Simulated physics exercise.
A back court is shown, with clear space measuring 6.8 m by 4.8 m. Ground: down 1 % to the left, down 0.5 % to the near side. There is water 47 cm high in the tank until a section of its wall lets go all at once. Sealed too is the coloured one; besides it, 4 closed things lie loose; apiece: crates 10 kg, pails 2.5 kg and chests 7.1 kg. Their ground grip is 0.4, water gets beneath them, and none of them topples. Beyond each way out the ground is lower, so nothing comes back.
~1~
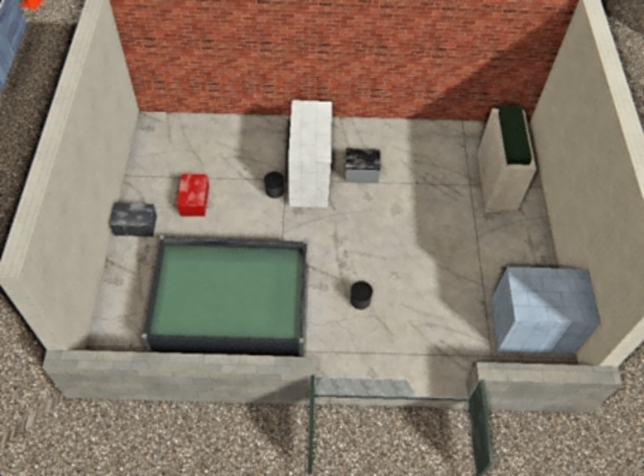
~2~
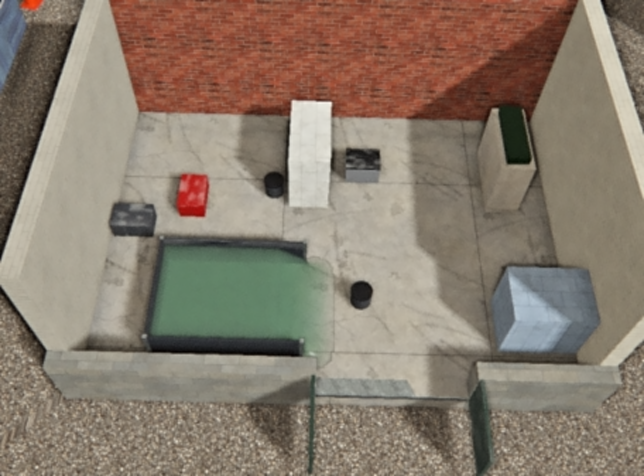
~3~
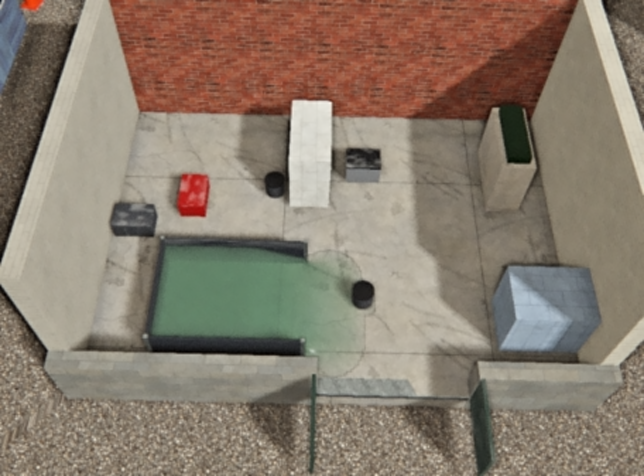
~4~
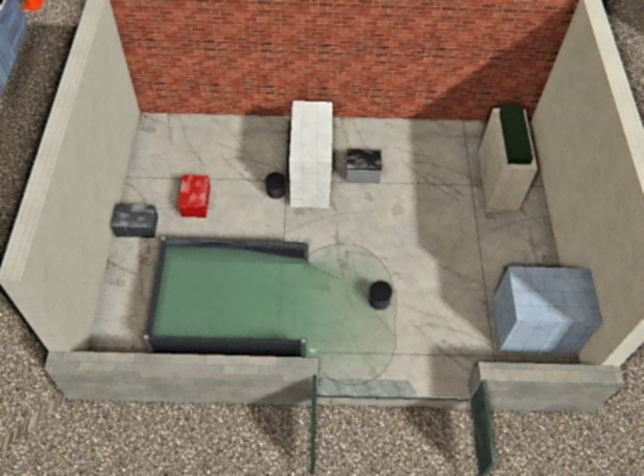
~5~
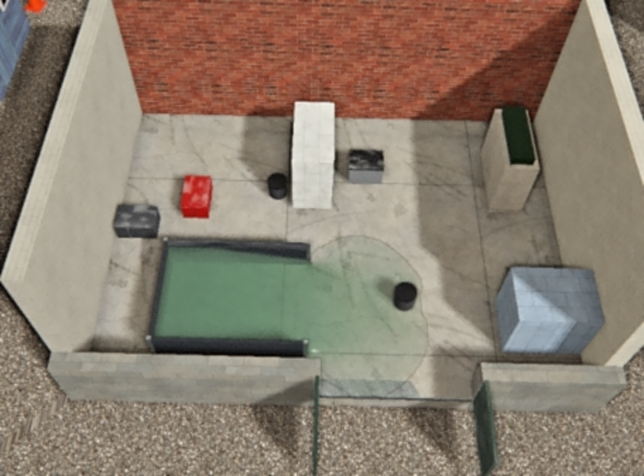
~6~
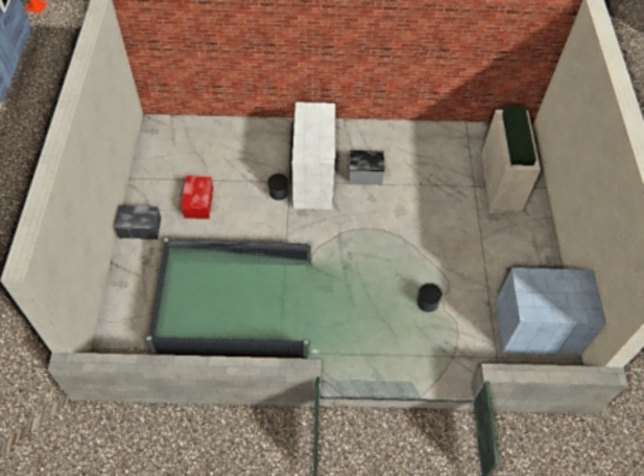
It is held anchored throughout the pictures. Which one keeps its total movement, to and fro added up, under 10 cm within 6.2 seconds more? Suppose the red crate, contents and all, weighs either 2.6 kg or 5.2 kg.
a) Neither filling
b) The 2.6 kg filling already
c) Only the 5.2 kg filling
b.
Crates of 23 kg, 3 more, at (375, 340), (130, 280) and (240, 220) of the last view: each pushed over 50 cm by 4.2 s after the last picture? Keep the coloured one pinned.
Taking them one by one: Above the mark; below the mark; below the mark.
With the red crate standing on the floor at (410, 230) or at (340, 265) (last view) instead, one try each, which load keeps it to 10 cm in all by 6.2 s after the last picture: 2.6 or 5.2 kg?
Respectively, neither option; neither option.
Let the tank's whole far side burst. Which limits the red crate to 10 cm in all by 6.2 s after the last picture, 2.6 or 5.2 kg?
In that case, both fall short.
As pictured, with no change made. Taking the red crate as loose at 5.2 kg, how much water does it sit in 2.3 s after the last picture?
Around 0 cm.
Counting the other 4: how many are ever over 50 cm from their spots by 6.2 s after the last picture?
By my count, 1.
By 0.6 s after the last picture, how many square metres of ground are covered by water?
Near 12 m2 in all.
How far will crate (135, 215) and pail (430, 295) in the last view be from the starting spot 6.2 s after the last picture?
Shift from start, in order: 0 cm; 350 cm.
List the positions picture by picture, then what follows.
In the first frame, the red crate at (193, 189), on the bottom; water covers 3.0 m2; 0 of 5 have shifted.
In the second frame, the red crate at (192, 189), on the bottom; water covers 3.7 m2; 0 of 5 have shifted.
In the third frame, the red crate at (193, 189), on the bottom; water covers 4.5 m2; 0 of 5 have shifted.
In the fourth frame, the red crate at (194, 190) rests on the ground; water covers 5.5 m2; 1 of 5 have shifted.
In the fifth frame, the red crate at (196, 191) rests on the ground; water covers 6.6 m2; 1 of 5 have shifted.
In the sixth frame, the red crate at (197, 192) rests on the ground; 7.8 m2 under water; 1 of 5 have shifted.
Then, 0.6 s after the last picture the red crate would be 0 cm from its start with 2.6 kg and 0 cm from its start with 5.2 kg; 0 cm of water round it then.
Then, 2.3 s after the last picture the red crate would be 0 cm from its start with 2.6 kg and 0 cm from its start with 5.2 kg; 0 cm of water round it then.
Then, 4.2 s after the last picture the red crate would be 0 cm from its start with 2.6 kg and 0 cm from its start with 5.2 kg; 0 cm of water round it then.
Then, 6.2 s after the last picture the red crate would be 0 cm from its start with 2.6 kg and 0 cm from its start with 5.2 kg; 0 cm of water round it then.
